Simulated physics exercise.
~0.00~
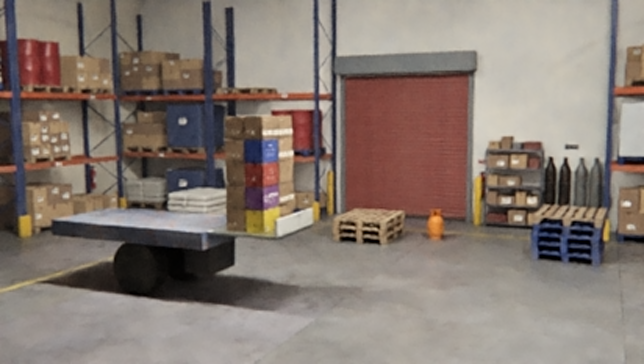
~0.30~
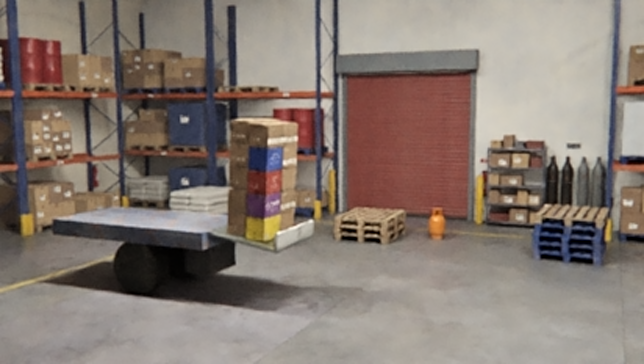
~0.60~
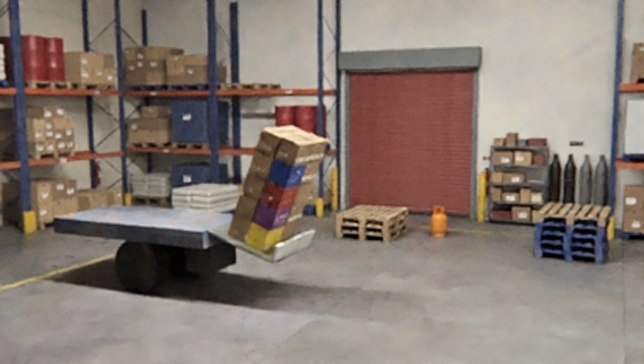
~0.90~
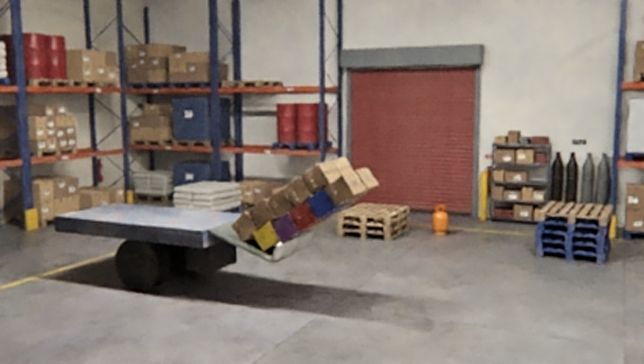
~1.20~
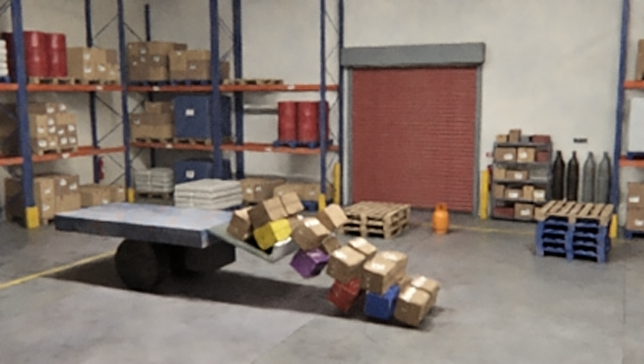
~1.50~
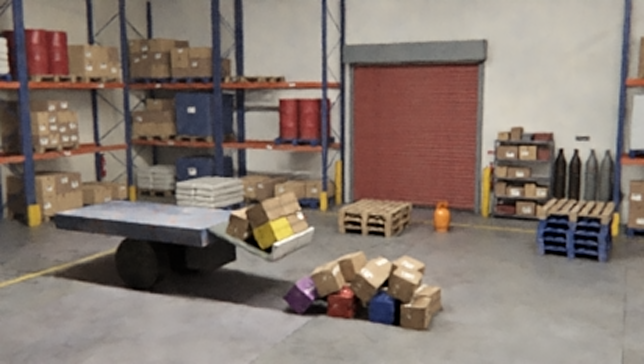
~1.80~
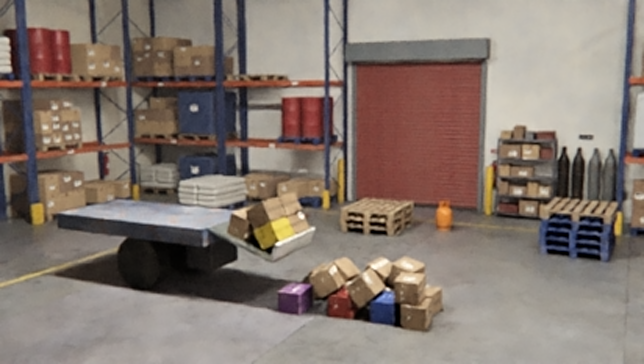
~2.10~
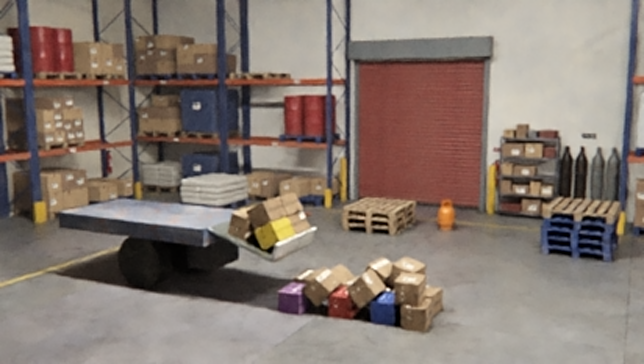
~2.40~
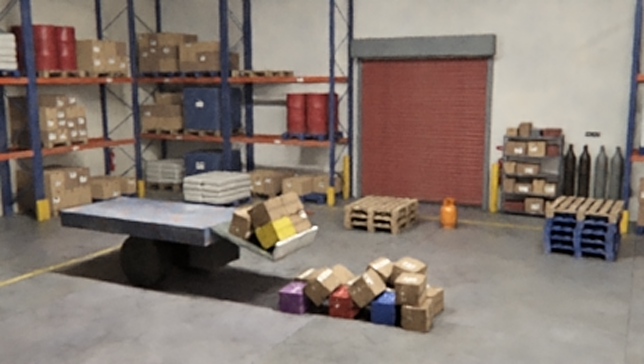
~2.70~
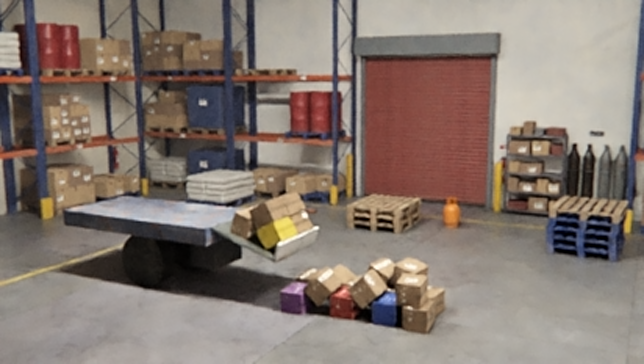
In the video, a flap at the back of a flat-bed in a warehouse droops, and its stack of taped cartons leans right and topples. Most, including the blue, red and purple ones, tumble to the floor, while the yellow carton and several brown ones stay tipped on the flap.
